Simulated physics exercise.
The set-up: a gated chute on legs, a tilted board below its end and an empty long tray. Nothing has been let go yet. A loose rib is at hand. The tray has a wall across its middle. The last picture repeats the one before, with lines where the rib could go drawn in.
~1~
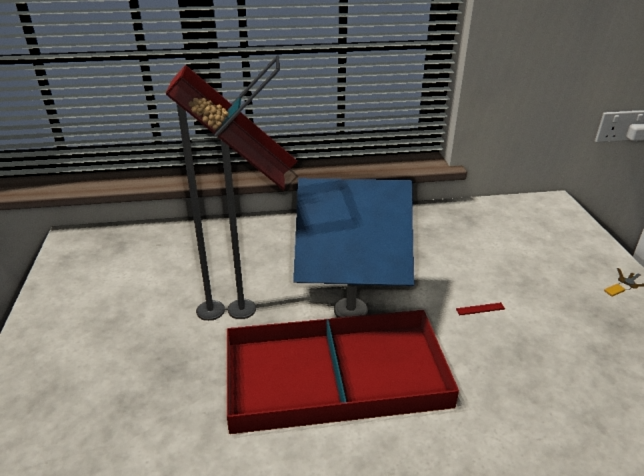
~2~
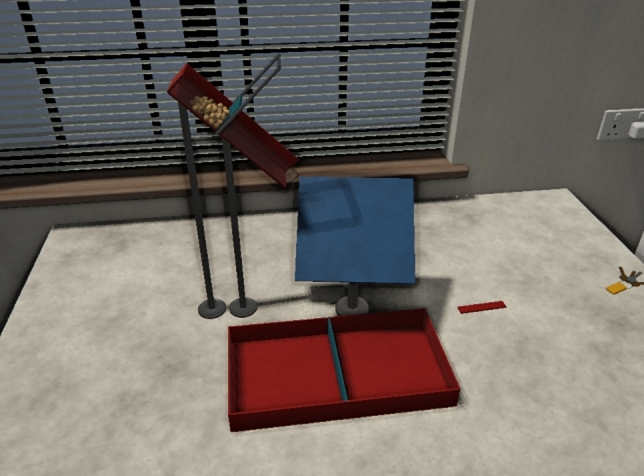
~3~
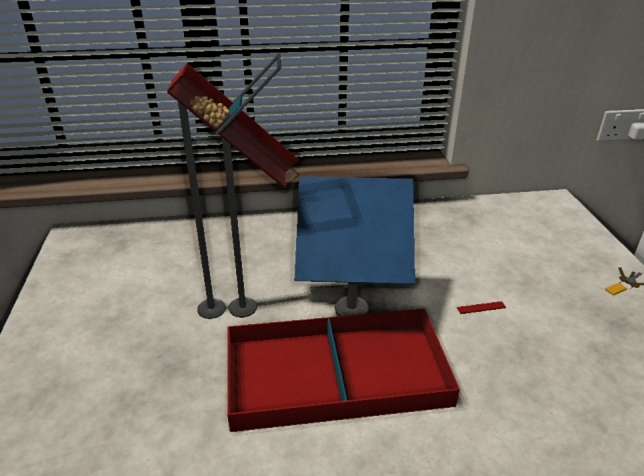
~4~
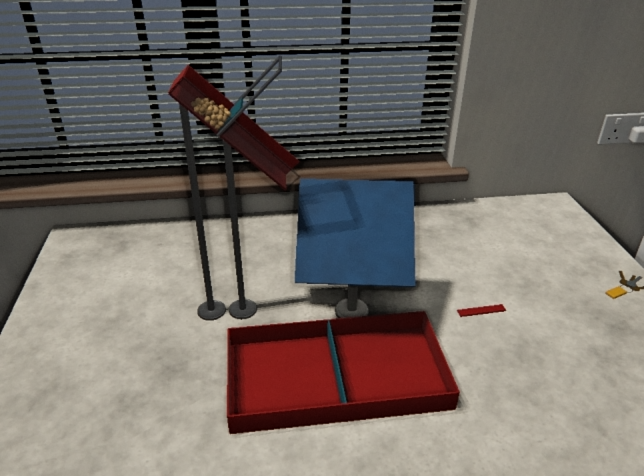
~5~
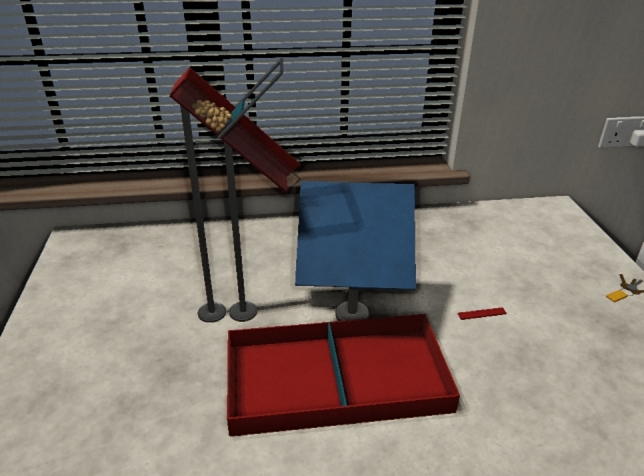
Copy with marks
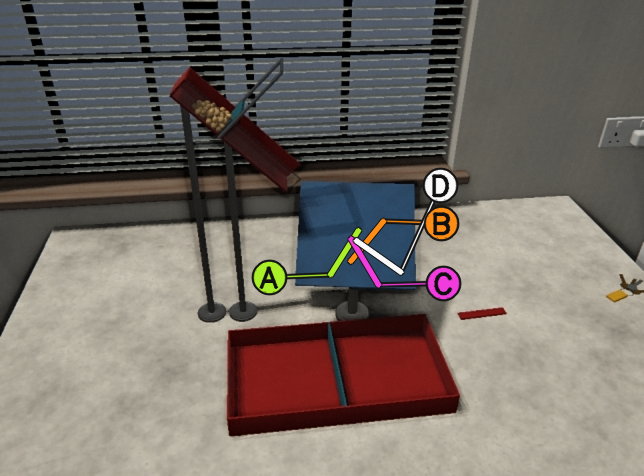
A red chute holding pale chickpeas behind its gate stands motionless above a tilted blue board and an empty, divided red tray.
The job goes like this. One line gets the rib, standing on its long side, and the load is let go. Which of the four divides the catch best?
Line B does it best.
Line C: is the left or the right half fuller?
Right.
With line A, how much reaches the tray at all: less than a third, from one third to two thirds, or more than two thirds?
It is more than two thirds.
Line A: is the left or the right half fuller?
More lands on the left.
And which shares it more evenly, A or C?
Here it is line C.
On the marked copy, line A from (358, 230) to (330, 274); line B from (383, 221) to (350, 261); line C from (351, 238) to (378, 284); line D from (356, 240) to (401, 272).
With A, of what is caught, nearly all in the left half, a small part in the right.
With B, of what is caught, about two thirds in the left half, about a third in the right.
With C, of what is caught, about a quarter in the left half, most in the right.
With D, of what is caught, about a quarter in the left half, most in the right.
